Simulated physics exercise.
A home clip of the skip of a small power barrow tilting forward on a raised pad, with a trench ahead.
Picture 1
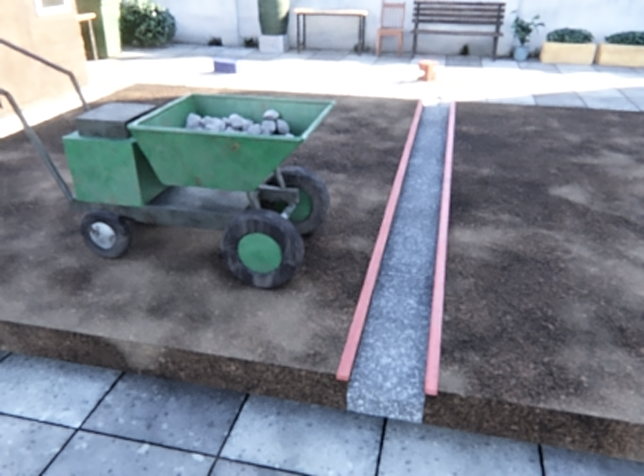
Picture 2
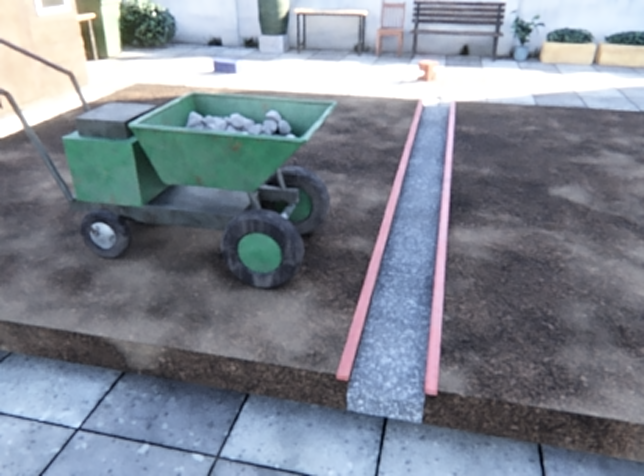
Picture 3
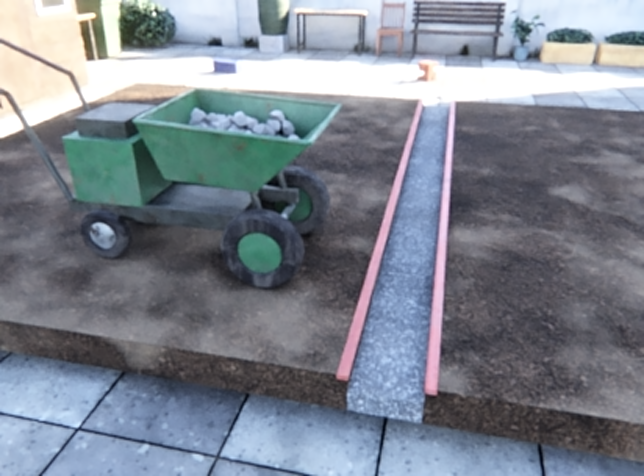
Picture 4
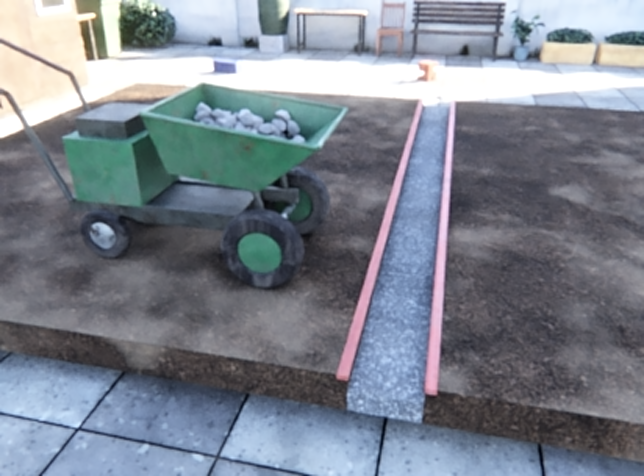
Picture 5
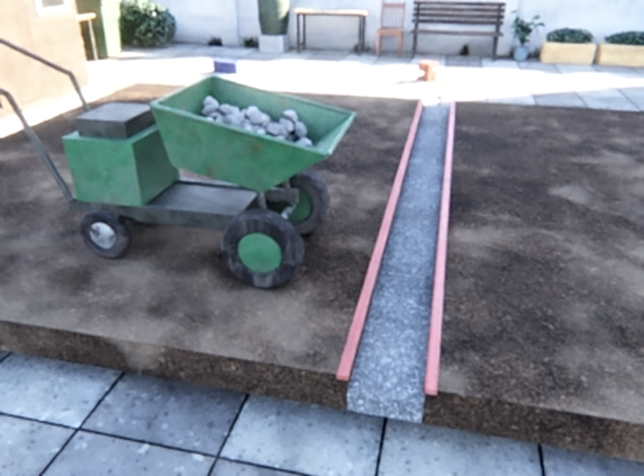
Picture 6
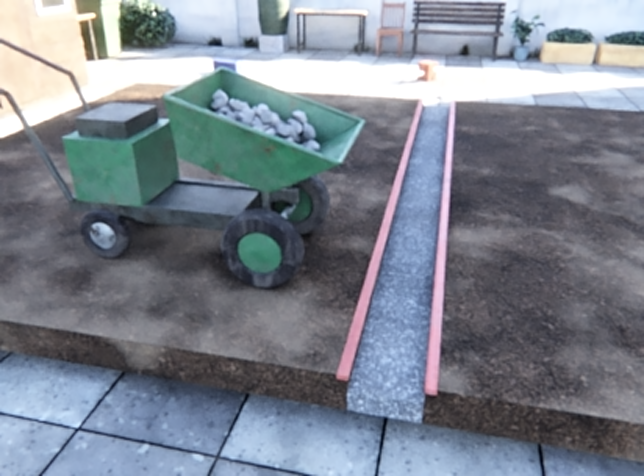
A green barrow's skip, loaded with grey broken stones, sat level at first, then tilted gradually forward to the right, while its wheels stayed still beside a shallow, red-edged trench.
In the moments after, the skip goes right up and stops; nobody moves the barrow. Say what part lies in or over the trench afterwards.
In the trench: The larger part.
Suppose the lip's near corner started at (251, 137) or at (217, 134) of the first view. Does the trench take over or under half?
One: More than half. Two: The smaller part.
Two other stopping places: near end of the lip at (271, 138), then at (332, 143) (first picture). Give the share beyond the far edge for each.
Roughly 10 per cent, and 60 per cent.
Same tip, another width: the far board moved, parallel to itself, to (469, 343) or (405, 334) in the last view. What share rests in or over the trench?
About 90 and 30 per cent.
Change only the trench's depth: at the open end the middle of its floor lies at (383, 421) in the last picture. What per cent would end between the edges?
Some 80 per cent.
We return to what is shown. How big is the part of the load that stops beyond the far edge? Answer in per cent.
Roughly 30 in a hundred.
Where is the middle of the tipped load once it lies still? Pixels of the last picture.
At about (418, 270).
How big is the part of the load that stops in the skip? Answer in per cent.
About 0 per cent.
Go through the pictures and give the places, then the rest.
Lip of the skip (302, 140), level; top of the load (233, 133), broken stones; first edge of the trench (356, 327); far edge (435, 338), the trench over half as wide as the skip, and shallow for its width, in the first frame.
Lip of the skip (304, 141), level; top of the load (234, 133), in the second frame.
Lip of the skip (309, 144), tipped barely; top of the load (234, 131), in the third frame.
Lip of the skip (317, 148), tipped a little; top of the load (229, 122), in the fourth frame.
Lip of the skip (327, 155), tipped a little; top of the load (237, 118), in the fifth frame.
Lip of the skip (338, 163), tipped clearly; top of the load (239, 118); first edge of the trench (356, 327); far edge (435, 338), in the sixth frame.
Just after the last frame, skip tipped steeply; every one in the skip.
A moment on, skip tipped steeply; the larger part in the skip; about a tenth in or heaped over the trench; just a few falling.
Further on, skip tipped right over; about a tenth in the skip; roughly two thirds in or heaped over the trench; roughly a quarter beyond it.
When it is over, skip tipped right over; just a few in the skip; just a few short of the trench; roughly two thirds in or heaped over the trench; roughly a quarter beyond it.
